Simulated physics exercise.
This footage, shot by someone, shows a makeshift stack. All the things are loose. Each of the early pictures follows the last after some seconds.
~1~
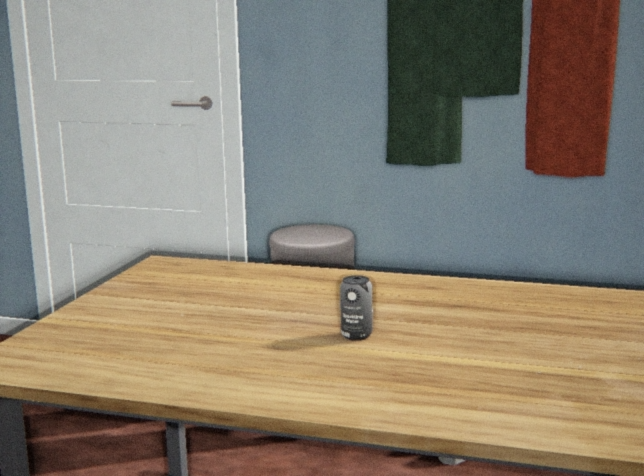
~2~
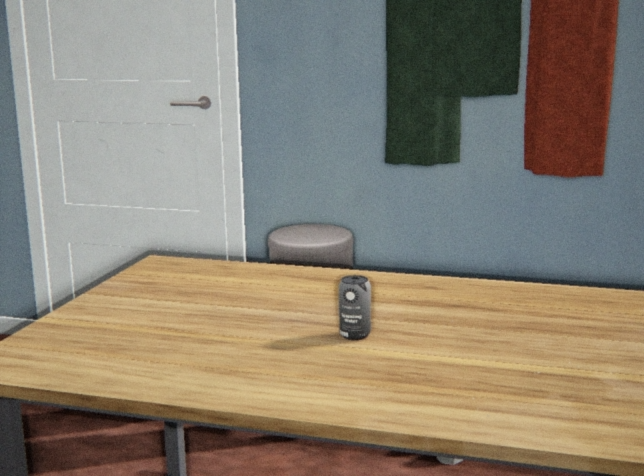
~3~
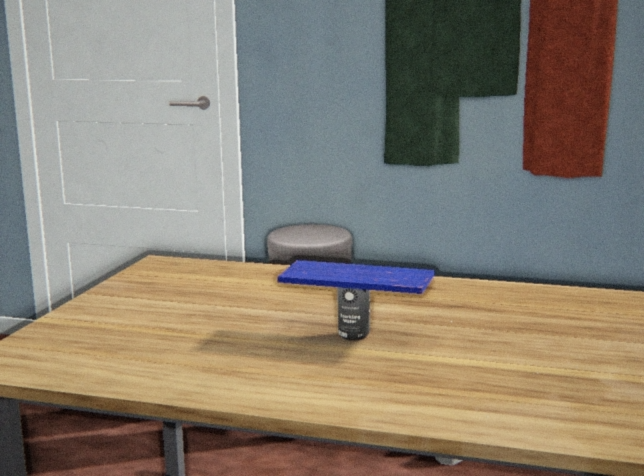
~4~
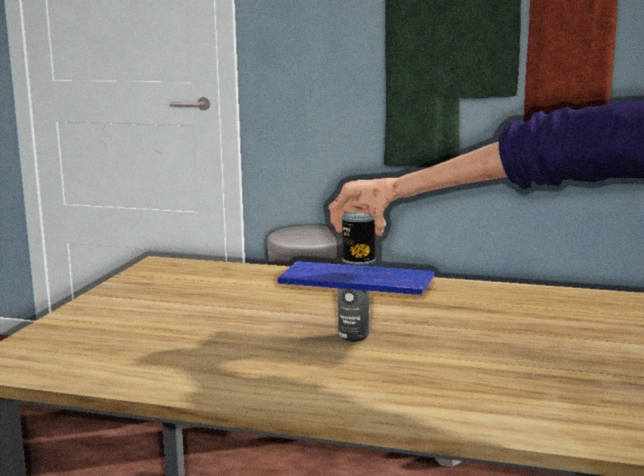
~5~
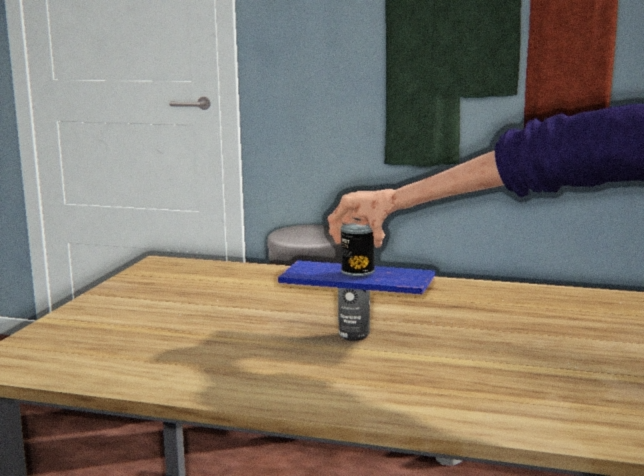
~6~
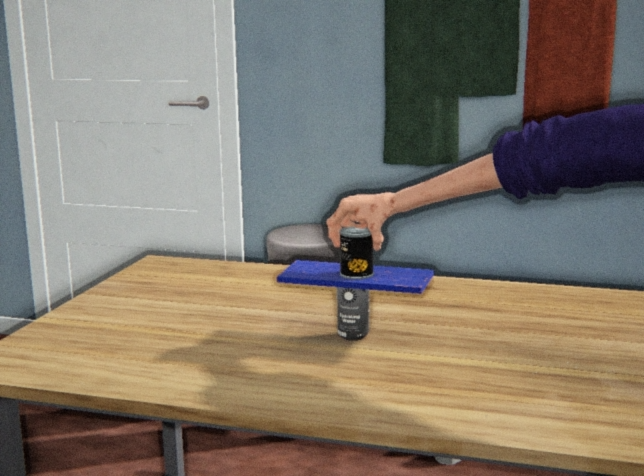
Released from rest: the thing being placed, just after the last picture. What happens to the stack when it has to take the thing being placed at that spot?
The result is a standing stack.
Then, 0.40 s after the last picture, nothing has stirred.
Then, 1.00 s after the last picture, black tin resting near (357, 253).
At rest, all 3 in place. Seen from the same camera at the end, black tin near (357, 253). The stack holds.
